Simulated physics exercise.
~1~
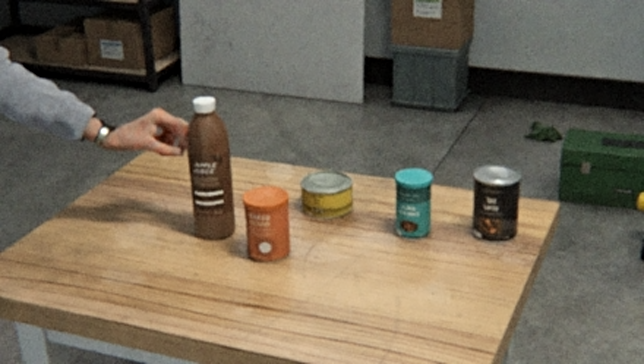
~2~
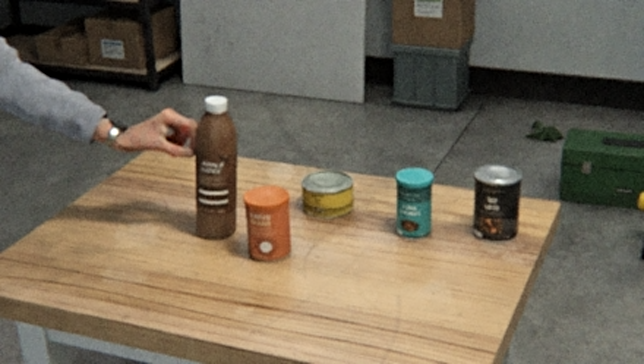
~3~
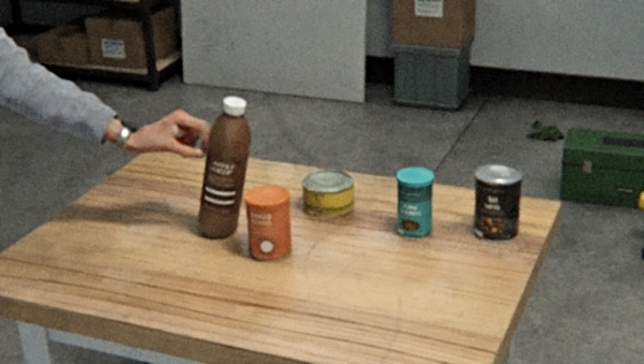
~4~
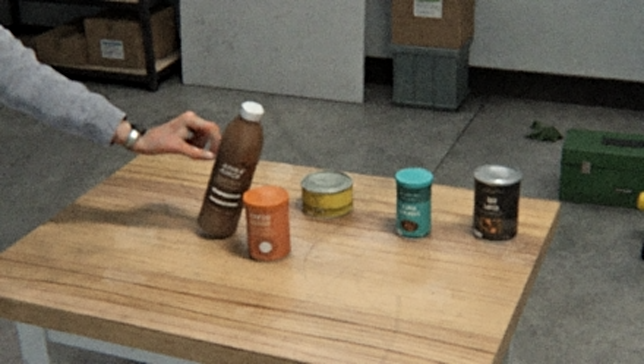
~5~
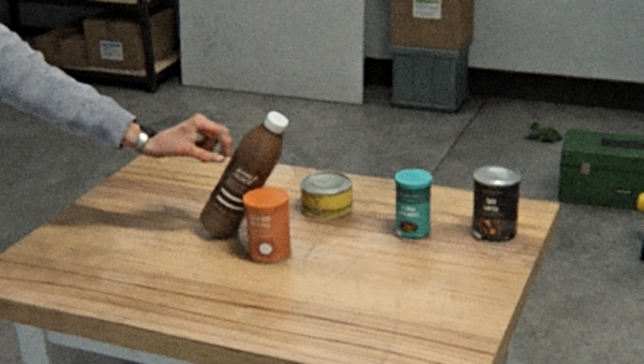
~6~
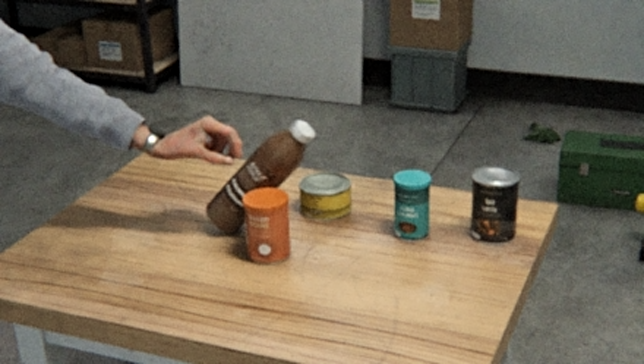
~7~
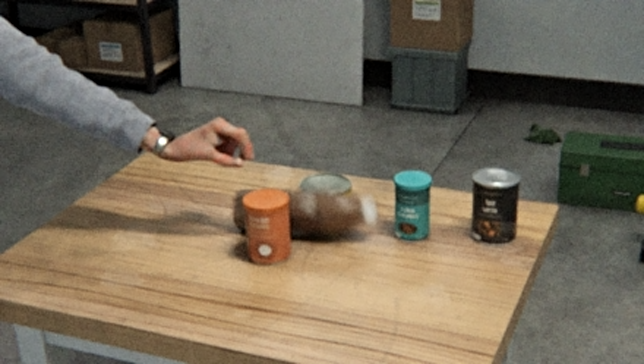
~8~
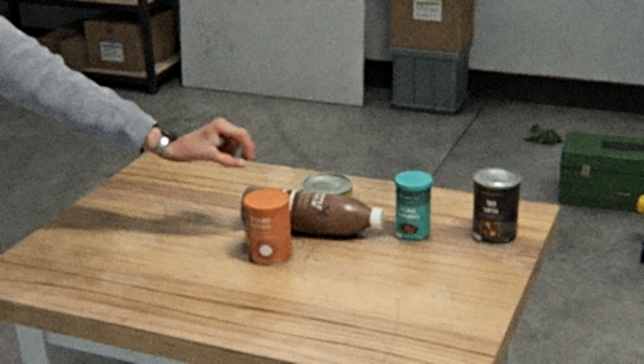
At first, a brown bottle with a white cap stands upright on a wooden table, beside an orange tin, a yellow tub, a turquoise tin and a black tin, while a hand reaches in from the left to its upper part. The fingers push the bottle to the right, and it begins to lean. The hand keeps moving along as the bottle tilts further behind the orange tin. Then the bottle topples away from the fingers and drops onto its side. It ends lying in front of the yellow tub, its cap toward the turquoise tin, with the other containers still standing.
